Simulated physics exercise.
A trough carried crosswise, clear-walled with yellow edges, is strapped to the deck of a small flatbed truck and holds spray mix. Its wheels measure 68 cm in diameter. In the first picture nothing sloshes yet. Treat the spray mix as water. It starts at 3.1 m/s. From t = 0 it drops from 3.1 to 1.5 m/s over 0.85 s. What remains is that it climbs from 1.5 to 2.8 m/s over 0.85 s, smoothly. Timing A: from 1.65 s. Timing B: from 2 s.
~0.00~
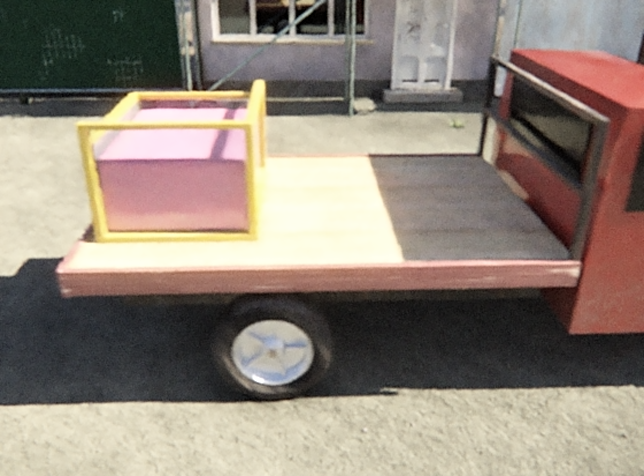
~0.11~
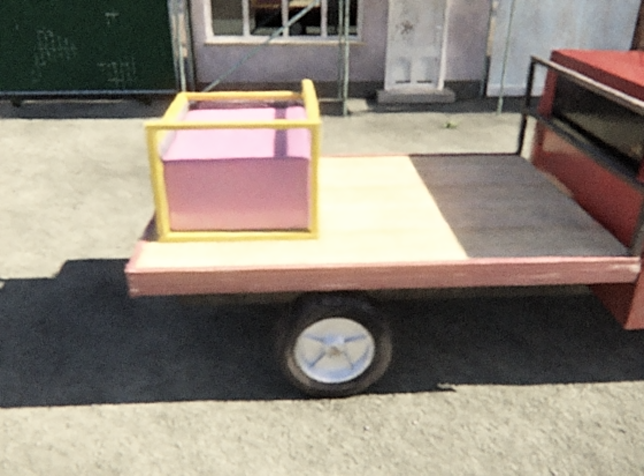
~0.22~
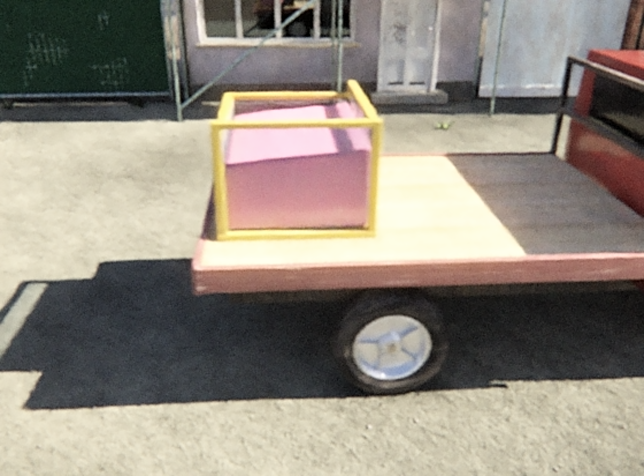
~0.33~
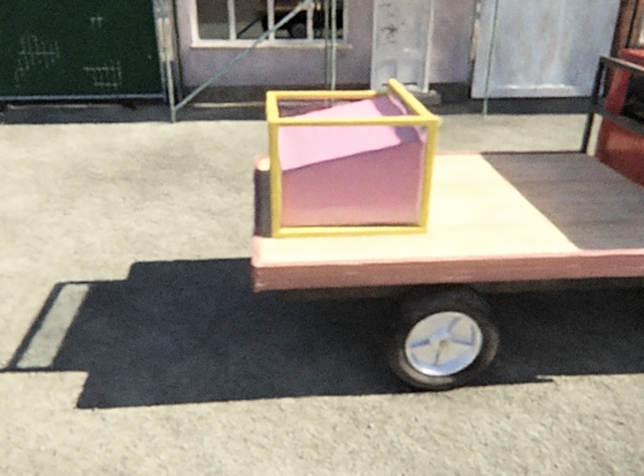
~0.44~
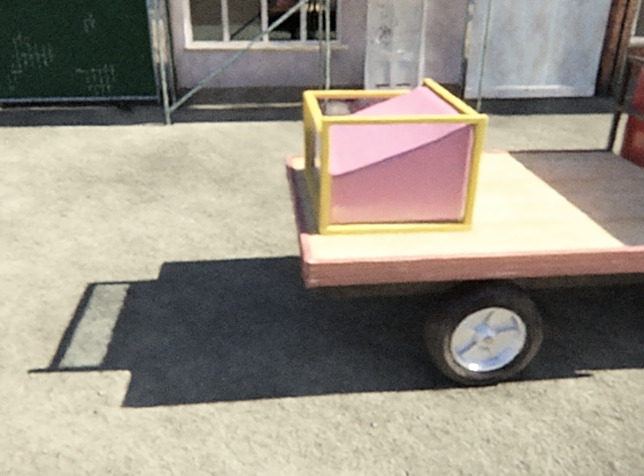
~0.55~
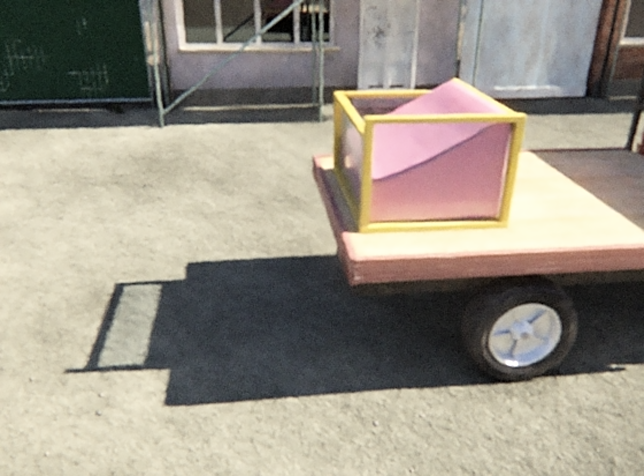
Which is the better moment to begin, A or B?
Better to take B.
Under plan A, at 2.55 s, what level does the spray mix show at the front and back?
Front 28 cm, back 52 cm.
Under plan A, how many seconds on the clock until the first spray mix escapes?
At about 0.9 s.
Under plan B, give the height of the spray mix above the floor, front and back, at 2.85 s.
Front 44 cm, back 40 cm.
For plan A, By 2.55 s front 28 cm, middle 40 cm, back 53 cm above the floor; the loss stands at 5 per cent, over the back.
For plan A, By 5.49 s the loss stands at 10 per cent, over the back, 38 of 370 litres.
For plan B, By 2.85 s front 45 cm, middle 40 cm, back 40 cm above the floor; the loss stands at 7 per cent, over the back.
For plan B, By 5.84 s the loss stands at 7 per cent, over the back, 25 of 370 litres.
